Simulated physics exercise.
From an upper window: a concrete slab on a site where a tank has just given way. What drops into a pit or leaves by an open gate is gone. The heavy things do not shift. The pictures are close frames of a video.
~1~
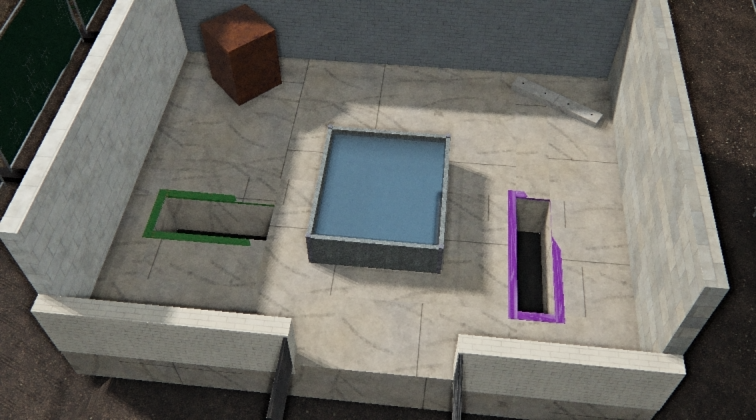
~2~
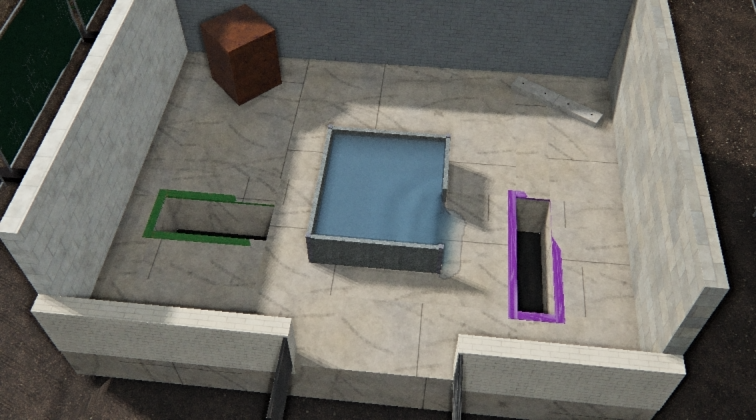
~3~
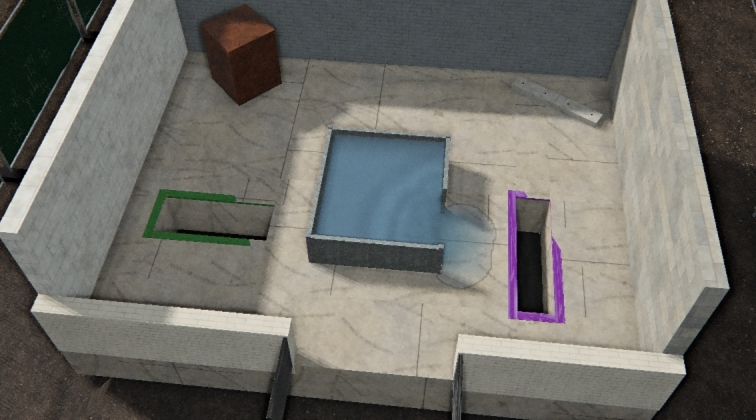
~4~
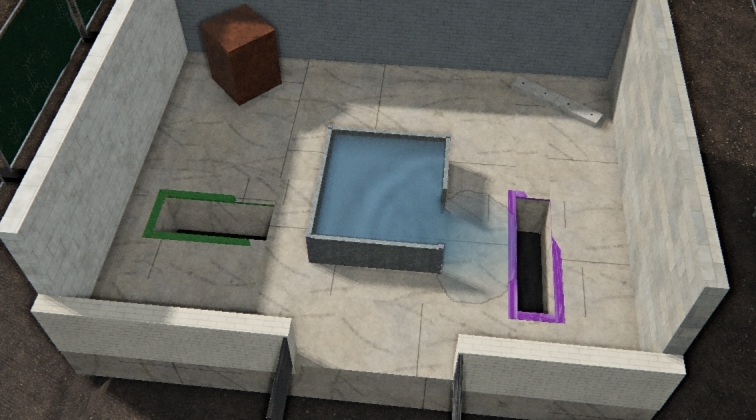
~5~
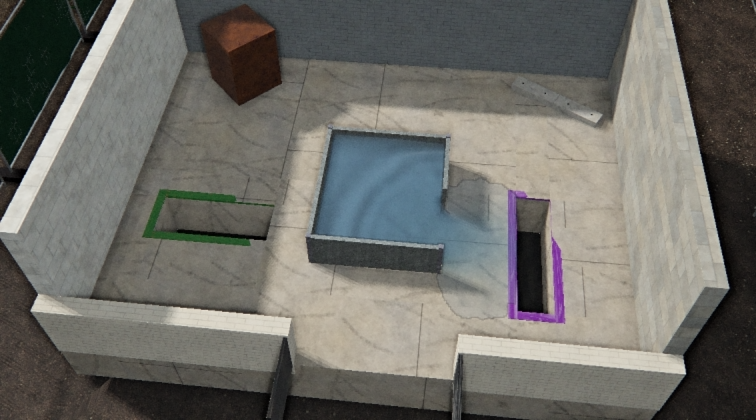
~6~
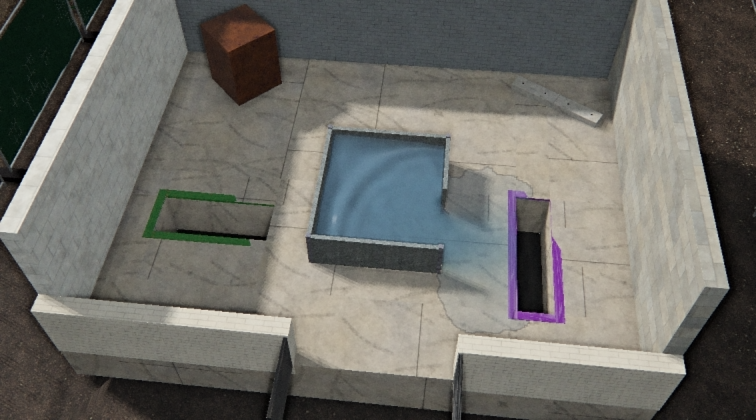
Water poured from the right side of a square tank on a pale slab after part of its wall swung open, spreading in a thin sheet across the floor to the purple-edged pit.
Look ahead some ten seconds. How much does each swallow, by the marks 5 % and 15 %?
One by one: The gate takes under 5 %; the green pit takes under 5 %; the purple pit takes over 15 %.
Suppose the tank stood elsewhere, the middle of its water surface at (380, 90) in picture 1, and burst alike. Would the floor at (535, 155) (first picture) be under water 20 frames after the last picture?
At that place: Under water.
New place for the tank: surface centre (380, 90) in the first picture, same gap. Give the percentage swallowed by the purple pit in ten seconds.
Per cent: Purple 35.
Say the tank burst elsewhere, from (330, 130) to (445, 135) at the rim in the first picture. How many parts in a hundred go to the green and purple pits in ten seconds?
Per cent: Green 20, purple 12.
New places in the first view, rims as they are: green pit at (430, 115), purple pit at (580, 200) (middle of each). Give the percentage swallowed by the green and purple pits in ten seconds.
Parts in a hundred: Green 0, purple 45.
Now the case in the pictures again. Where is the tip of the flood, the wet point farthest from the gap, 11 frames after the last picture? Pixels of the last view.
I would point to (641, 379).
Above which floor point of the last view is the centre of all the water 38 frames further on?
Roughly at (432, 226).
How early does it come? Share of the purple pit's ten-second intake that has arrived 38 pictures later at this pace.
About 80 per cent.
A moment on, water covers 10 % of the floor; the gate 0 %, the green pit 0 %, the purple pit 15 %.
Next, water covers 10 % of the floor; the gate 0 %, the green pit 0 %, the purple pit 28 %.
Then, water covers 10 % of the floor; the gate 0 %, the green pit 0 %, the purple pit 42 %.
Later, water covers 15 % of the floor; the gate 0 %, the green pit 0 %, the purple pit 58 %.
In the end, water covers 10 % of the floor; the gate 1 %, the green pit 0 %, the purple pit 71 %.
